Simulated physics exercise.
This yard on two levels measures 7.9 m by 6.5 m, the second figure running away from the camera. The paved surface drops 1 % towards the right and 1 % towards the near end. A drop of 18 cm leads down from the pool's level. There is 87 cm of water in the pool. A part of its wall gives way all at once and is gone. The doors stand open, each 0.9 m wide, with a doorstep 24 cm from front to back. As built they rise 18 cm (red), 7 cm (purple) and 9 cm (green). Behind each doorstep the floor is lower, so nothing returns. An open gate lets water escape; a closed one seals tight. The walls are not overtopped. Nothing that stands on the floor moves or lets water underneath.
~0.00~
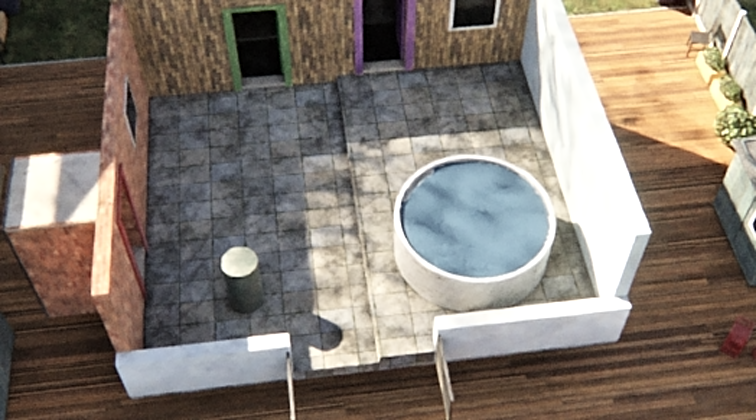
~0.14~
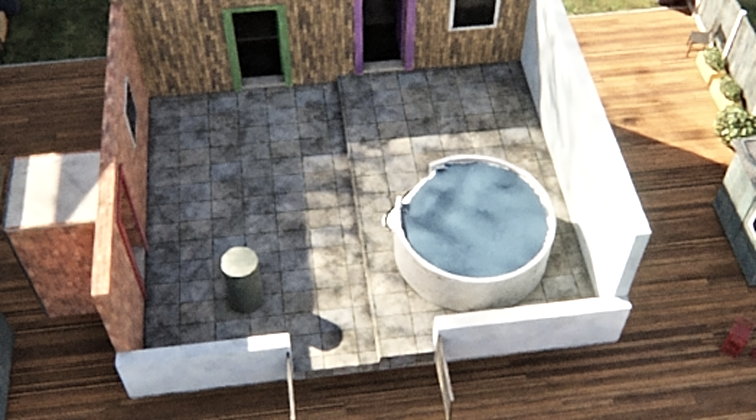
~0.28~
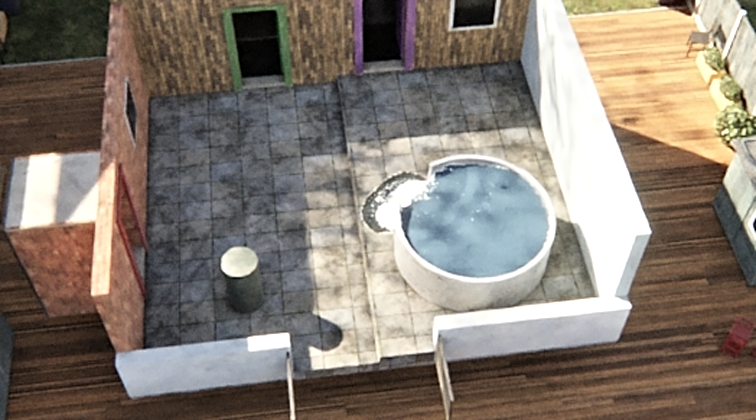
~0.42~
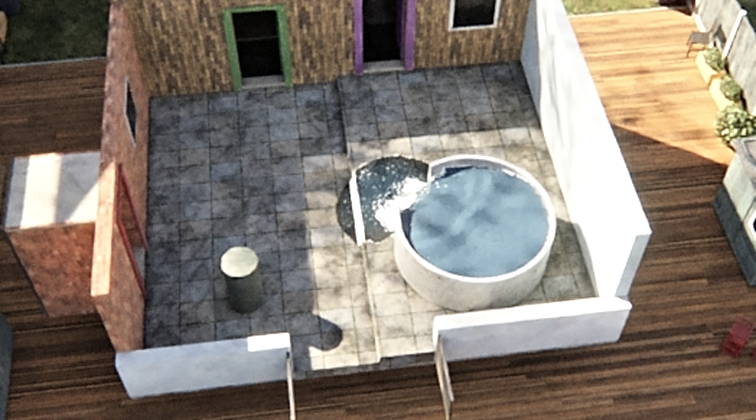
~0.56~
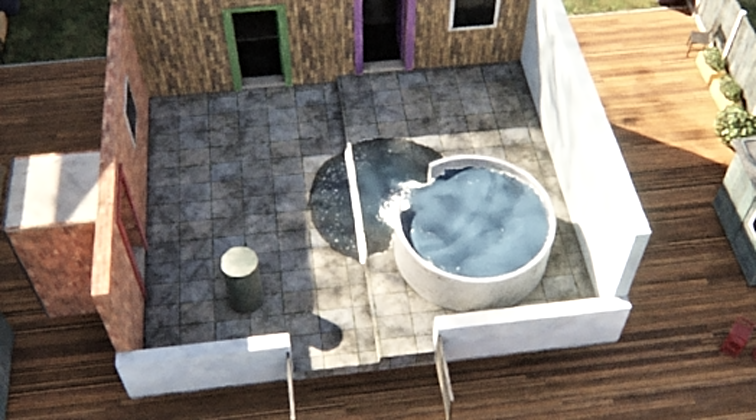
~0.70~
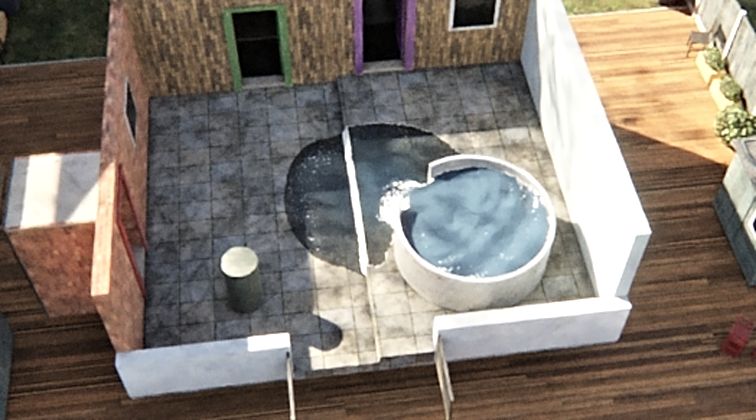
Water poured out of a round white pool in a paved yard after part of its wall gave way, and a dark, glinting puddle spread left across the tiles, past a thin pale line.
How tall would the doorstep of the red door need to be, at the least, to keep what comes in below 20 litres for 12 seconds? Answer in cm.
Some 10.5 cm above the ground.
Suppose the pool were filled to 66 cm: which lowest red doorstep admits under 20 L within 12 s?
Some 5.5 cm.
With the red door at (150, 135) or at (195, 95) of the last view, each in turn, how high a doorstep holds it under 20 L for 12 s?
Roughly 23 and 22 cm.
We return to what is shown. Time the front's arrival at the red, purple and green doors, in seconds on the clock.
Arrival: Red 2.4 s, purple 1.4 s, green 1.3 s.
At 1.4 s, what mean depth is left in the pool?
Some 67 cm.
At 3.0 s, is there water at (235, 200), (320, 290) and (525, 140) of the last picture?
In turn: Wet, dry, still dry.
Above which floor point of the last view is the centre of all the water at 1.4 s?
At about (437, 227).
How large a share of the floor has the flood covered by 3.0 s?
About 60 per cent.
After 1.4 s water covers 45 % of the floor, deepest (42 cm) near (406, 205); it has not reached the red door.
After 3.0 s water covers 60 % of the floor, deepest (40 cm) near (149, 103); 10 cm at the red door, 0 litres in over its 18 cm doorstep.
After 12.0 s water covers 90 % of the floor, deepest (18 cm) near (146, 236); 12 cm at the red door, 0 litres in over its 18 cm doorstep.
At the red door as built, the water arrived by 2.4 s and peaked near 16 cm at 10.0 s.
Run again over the same 12 s with other heights there, 32 litres in over 9.5 cm, 6 litres over 12.5 cm. The limit of 20 litres is kept from about 10.5 cm up.
